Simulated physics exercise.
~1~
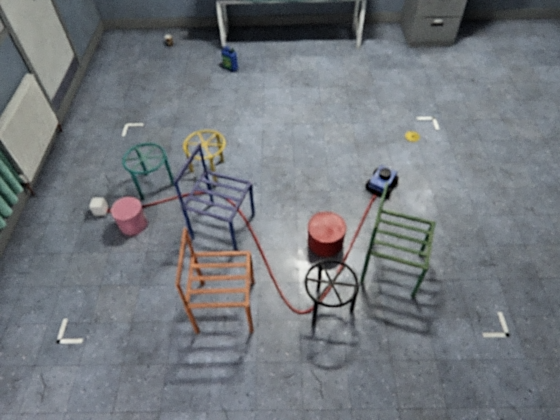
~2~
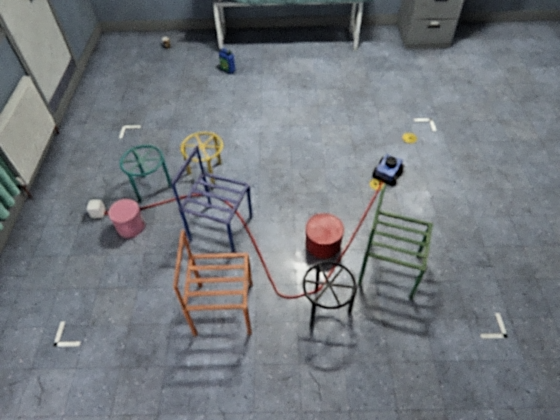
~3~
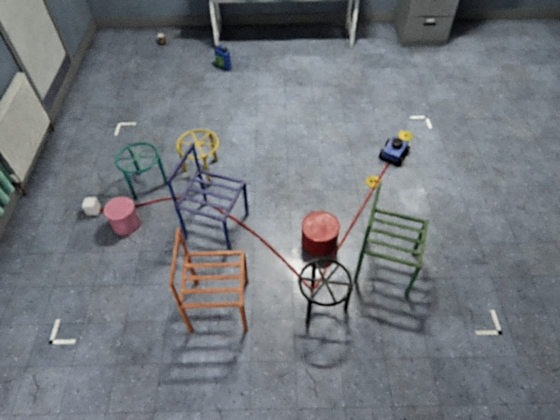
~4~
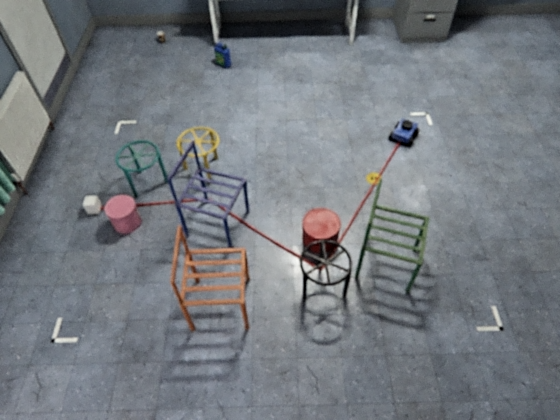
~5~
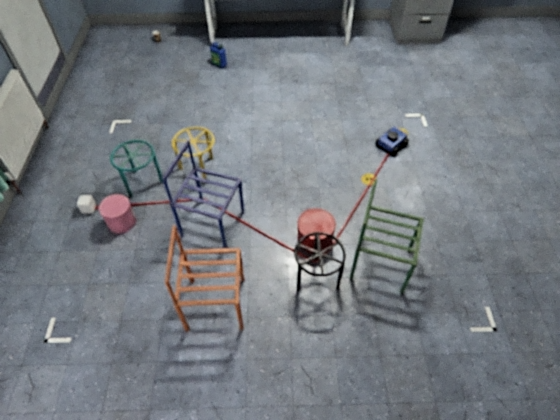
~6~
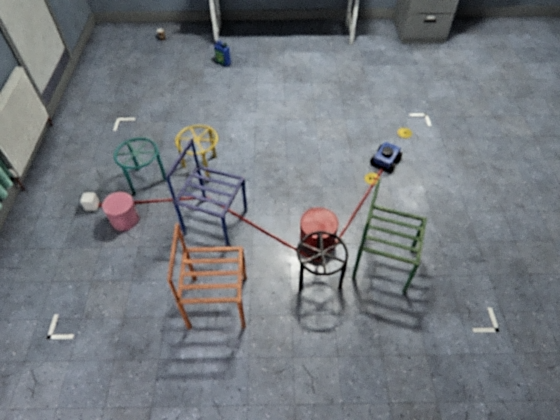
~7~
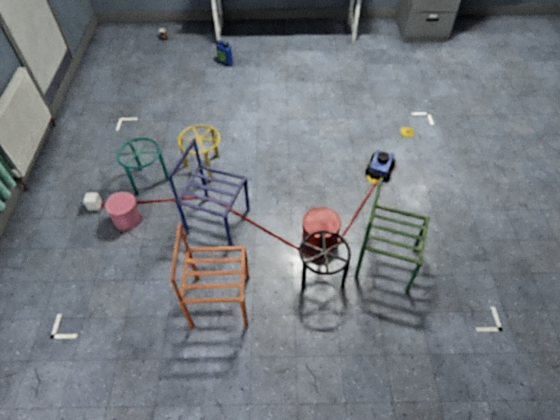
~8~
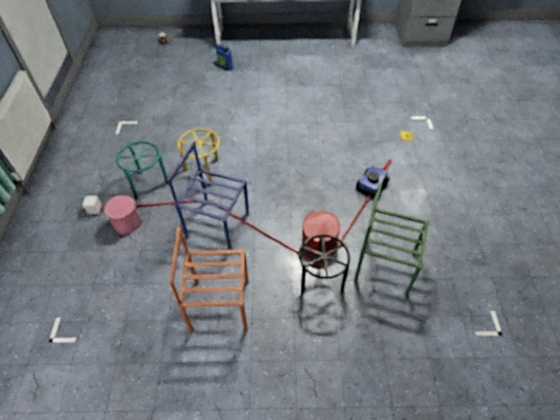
A small blue cart drives away, its red lead shifting the black stool, then returns.
